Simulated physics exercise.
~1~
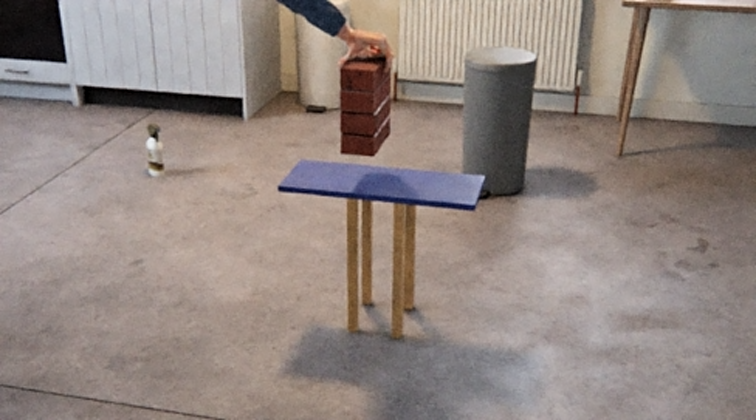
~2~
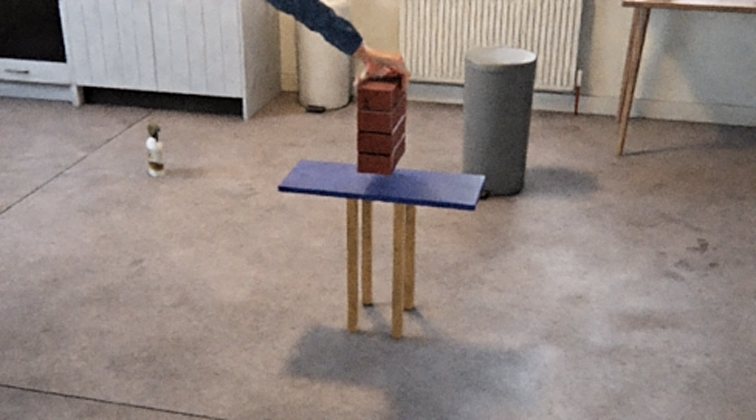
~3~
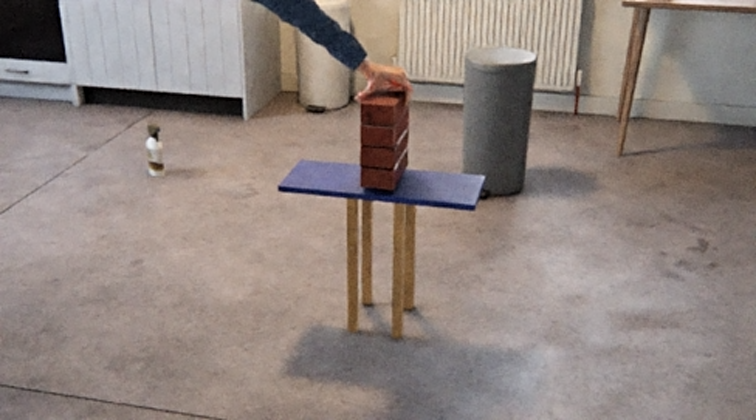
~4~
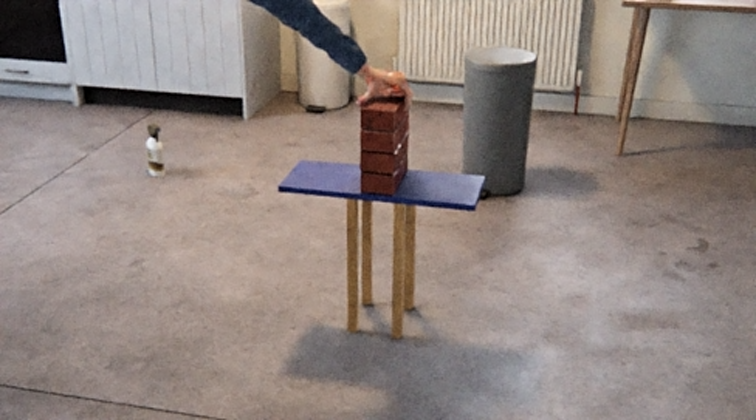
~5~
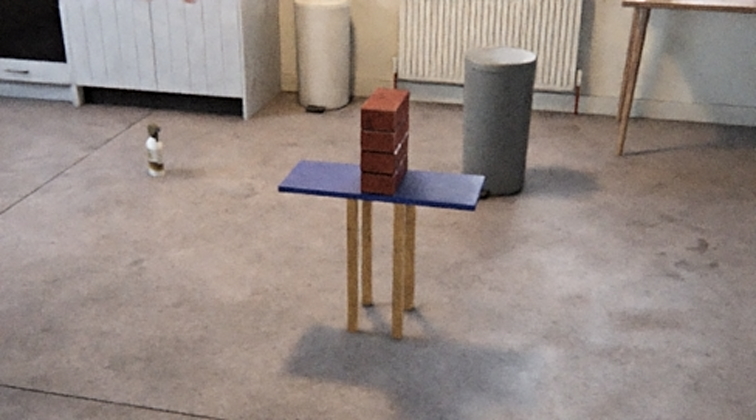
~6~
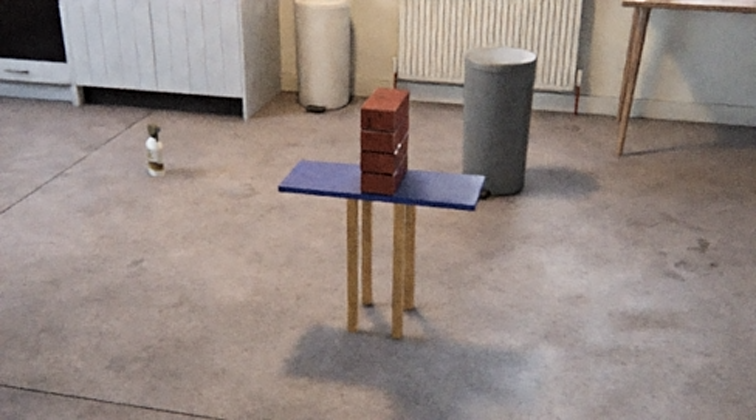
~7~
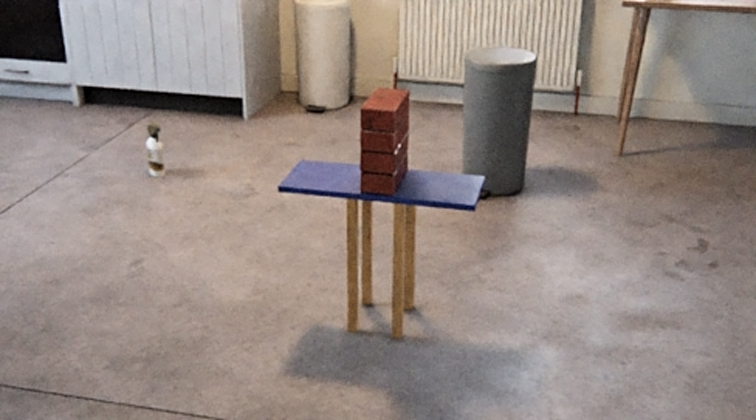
A hand lowers a stack of bricks onto a blue small table, which holds firm.
